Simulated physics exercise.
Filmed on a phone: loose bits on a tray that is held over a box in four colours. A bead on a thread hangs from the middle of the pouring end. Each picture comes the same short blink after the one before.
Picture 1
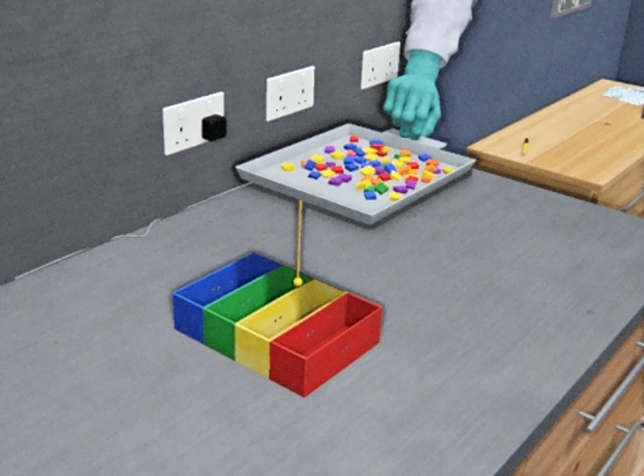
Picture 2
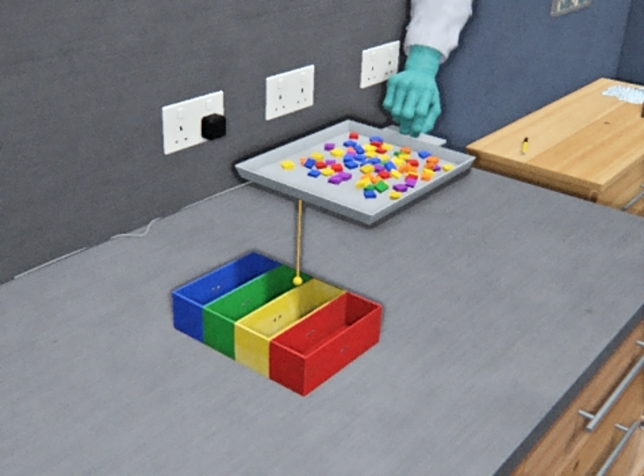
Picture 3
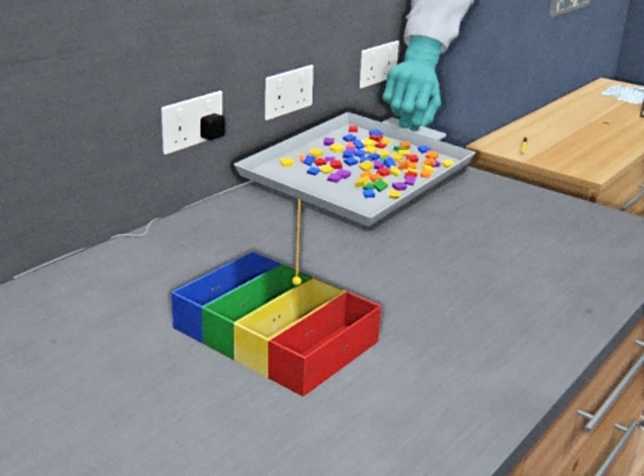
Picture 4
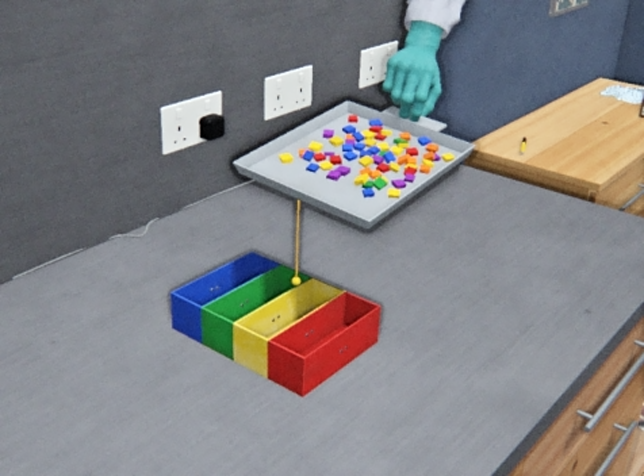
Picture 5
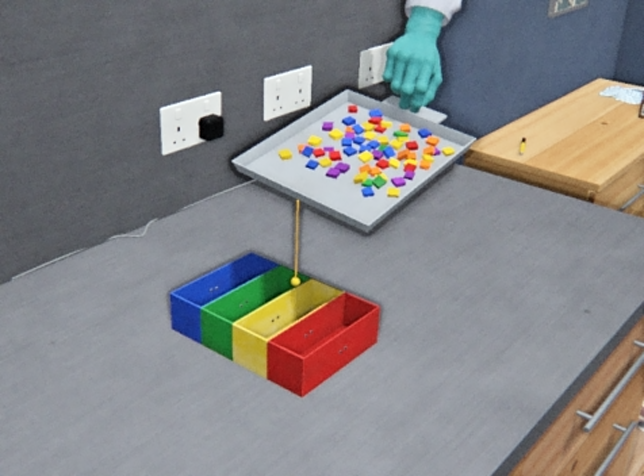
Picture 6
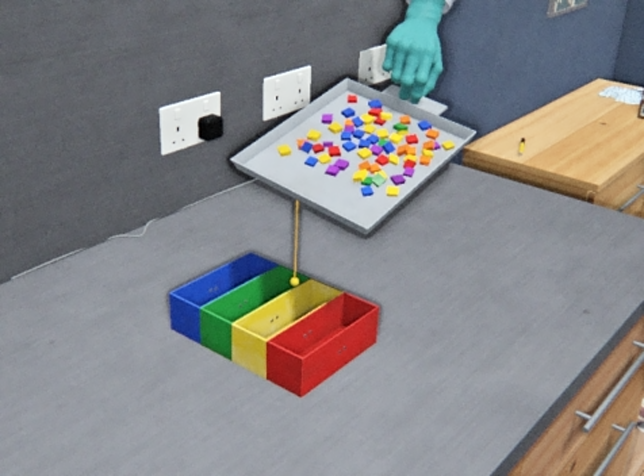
On a grey worktop, a gloved hand gradually tilting a tray of colourful tiles, its right corner lowest, above a four-coloured box.
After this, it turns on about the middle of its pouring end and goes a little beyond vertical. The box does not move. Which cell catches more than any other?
The red one ends fullest.
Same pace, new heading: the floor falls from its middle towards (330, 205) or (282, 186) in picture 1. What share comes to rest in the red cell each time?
Near 40 % and 0 %.
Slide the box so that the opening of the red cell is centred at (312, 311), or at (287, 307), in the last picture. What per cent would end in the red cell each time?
About 20 and 0 per cent.
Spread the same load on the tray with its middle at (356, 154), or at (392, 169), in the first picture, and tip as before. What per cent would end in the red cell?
First some 60, then 50 per cent.
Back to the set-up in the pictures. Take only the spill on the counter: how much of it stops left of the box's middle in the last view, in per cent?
Some 0 per cent.
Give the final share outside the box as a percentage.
Some 40 per cent.
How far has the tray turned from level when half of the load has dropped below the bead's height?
Near 95 degrees.
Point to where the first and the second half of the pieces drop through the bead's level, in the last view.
At about (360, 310), then at (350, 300).
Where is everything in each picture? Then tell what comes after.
Corners of the pouring end near (242, 167) and (371, 212), level; middle of the load near (386, 168), mosaic tiles; bead on its thread near (298, 282); blue cell near (189, 315); green cell near (220, 331); yellow cell near (253, 348); red cell near (288, 365), in the first picture.
Corners of the pouring end near (242, 165) and (370, 212), level; middle of the load near (385, 165), in the second picture.
Corners of the pouring end near (241, 164) and (369, 214), tipped barely, lowest at the right corner; middle of the load near (385, 161), in the third picture.
Corners of the pouring end near (240, 162) and (368, 217), tipped a little, lowest at the right corner; middle of the load near (384, 155), in the fourth picture.
Corners of the pouring end near (239, 161) and (367, 221), tipped a little, lowest at the right corner; middle of the load near (384, 150), in the fifth picture.
Corners of the pouring end near (237, 159) and (366, 224), tipped clearly, lowest at the right corner; middle of the load near (384, 144); blue cell near (186, 315); green cell near (217, 331); yellow cell near (250, 347); red cell near (285, 365), in the sixth picture.
Shortly afterwards, tray tipped steeply; all but a few on the tray; a little falling or outside the box.
Next, tray tipped right over; near a quarter on the tray; near a third in the red cell; a little in the yellow cell; near a third falling or outside the box.
Some moments later, tray tipped past a quarter turn; near half in the red cell; a little in the yellow cell; near a third falling or outside the box.
In the end, tray tipped past a quarter turn; near half in the red cell; a little in the yellow cell; none at all in the green cell; none at all in the blue cell; near a third outside the box.
